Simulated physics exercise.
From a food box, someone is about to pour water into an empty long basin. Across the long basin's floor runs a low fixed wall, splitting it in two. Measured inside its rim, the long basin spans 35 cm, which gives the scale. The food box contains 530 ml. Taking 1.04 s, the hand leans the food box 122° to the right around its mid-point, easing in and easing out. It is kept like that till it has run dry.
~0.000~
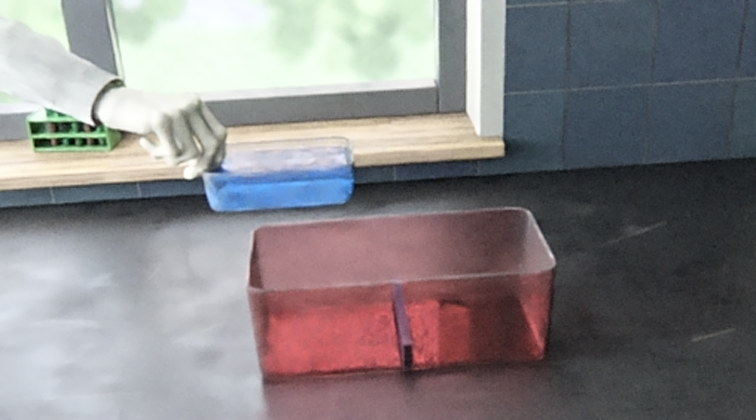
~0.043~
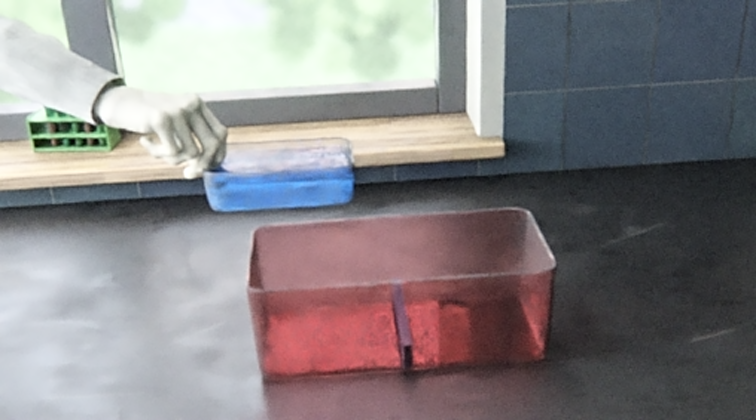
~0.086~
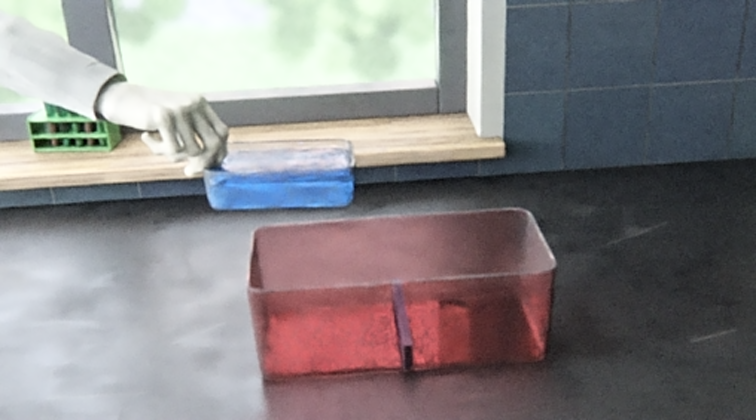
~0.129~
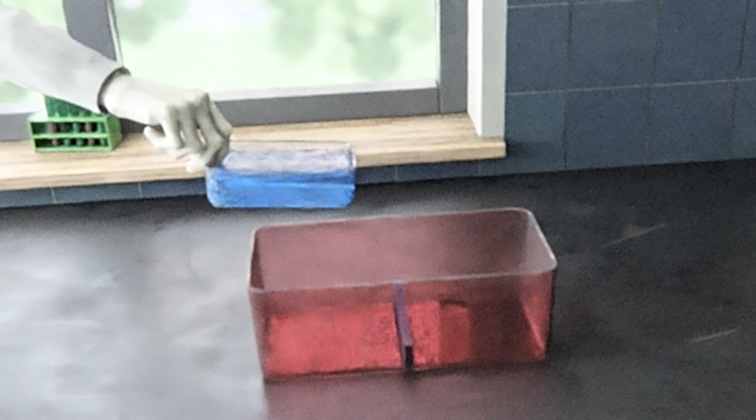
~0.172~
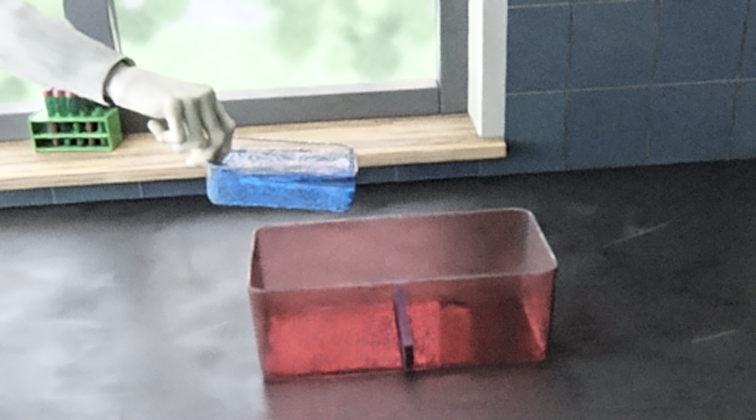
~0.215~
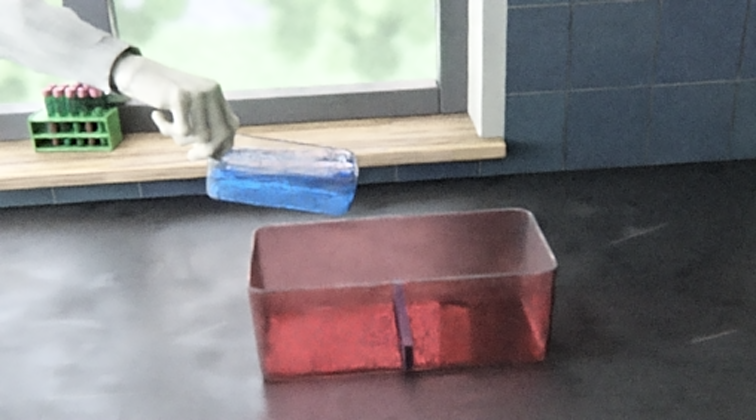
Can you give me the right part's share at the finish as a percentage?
Sure, about 66 percent.
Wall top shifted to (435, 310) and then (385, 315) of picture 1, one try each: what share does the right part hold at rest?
It comes to 15 per cent, and then 75 per cent.
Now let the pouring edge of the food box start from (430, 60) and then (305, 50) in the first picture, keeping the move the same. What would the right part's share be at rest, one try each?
Around 80 per cent first, around 50 per cent next.
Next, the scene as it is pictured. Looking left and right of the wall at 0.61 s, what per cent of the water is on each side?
I'd say some 18 in a hundred on the left and 44 on the right.
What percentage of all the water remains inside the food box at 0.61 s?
Some 10 % of it is still there.
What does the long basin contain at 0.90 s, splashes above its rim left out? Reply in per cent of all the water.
Some 98 percent of the total.
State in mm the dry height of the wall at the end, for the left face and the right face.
Left side: Around 26 mm. Right side: Around 20 mm.
After 0.61 s the tilt is 78° and 9 per cent is still to pour, 18 is left of the wall and 44 right of it.
After 0.90 s the tilt is 117° and 0 per cent is still to pour, 32 is left of the wall and 66 right of it.
After 1.21 s the tilt is 122° and 0 per cent is still to pour, 34 is left of the wall and 66 right of it.
After 1.54 s the tilt is 122° and 0 per cent is still to pour, 34 is left of the wall and 66 right of it.
In the end 34 per cent lies left of the wall, 66 right of it and 0 outside.
